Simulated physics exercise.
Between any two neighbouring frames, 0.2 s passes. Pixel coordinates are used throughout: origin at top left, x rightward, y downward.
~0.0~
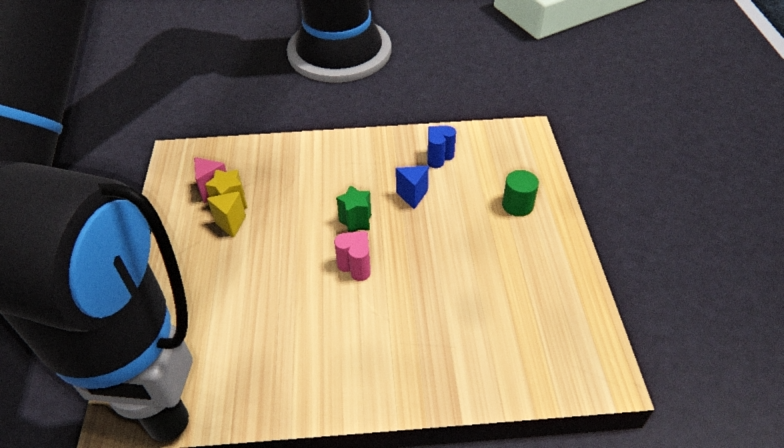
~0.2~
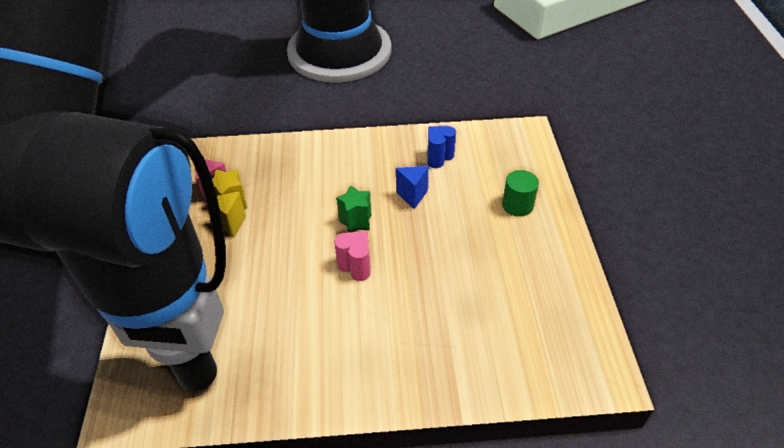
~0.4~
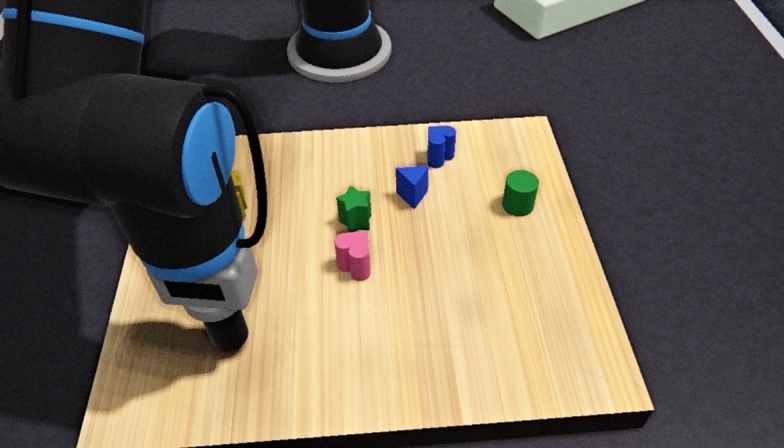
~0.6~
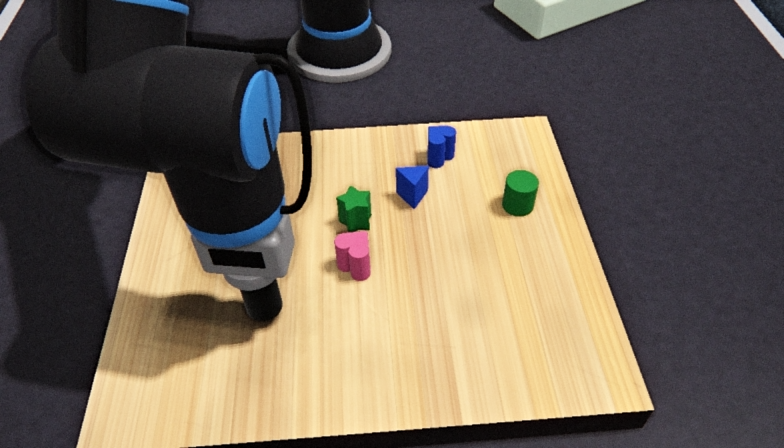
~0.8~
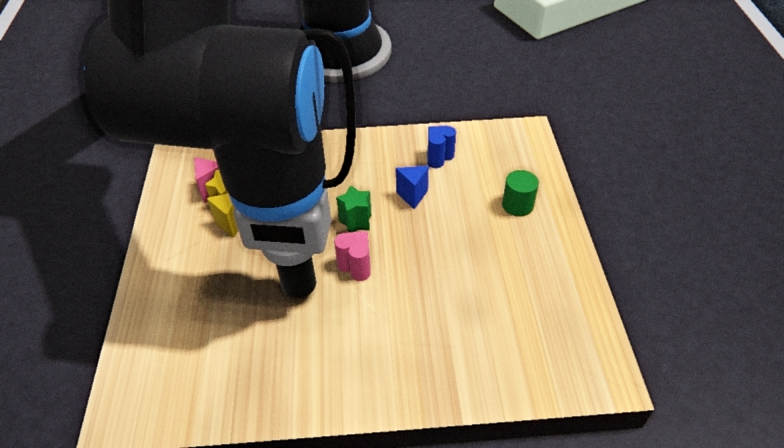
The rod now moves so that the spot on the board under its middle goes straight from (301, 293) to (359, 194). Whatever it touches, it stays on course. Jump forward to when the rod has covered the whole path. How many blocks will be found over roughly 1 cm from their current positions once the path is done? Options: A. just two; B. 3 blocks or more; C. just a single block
C - just a single block.
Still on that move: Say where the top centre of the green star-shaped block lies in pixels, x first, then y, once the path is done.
Final place: (384, 175).
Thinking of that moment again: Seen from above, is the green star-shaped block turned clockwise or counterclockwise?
Viewed from above: Clockwise.
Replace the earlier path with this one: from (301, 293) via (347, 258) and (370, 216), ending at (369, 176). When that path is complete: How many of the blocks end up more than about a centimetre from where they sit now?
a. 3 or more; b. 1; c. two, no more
I'll go with c - two, no more.
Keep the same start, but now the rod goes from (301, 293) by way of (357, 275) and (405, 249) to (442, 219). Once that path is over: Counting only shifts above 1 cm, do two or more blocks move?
No
On the path given first. One third of the way, rod (321, 248); nothing pushed yet.
Two thirds of the way, rod (341, 215); green star-shaped block (365, 189).
At the end, rod (359, 185); pink heart-shaped block still; green star-shaped block (384, 175), turned 50° clockwise.
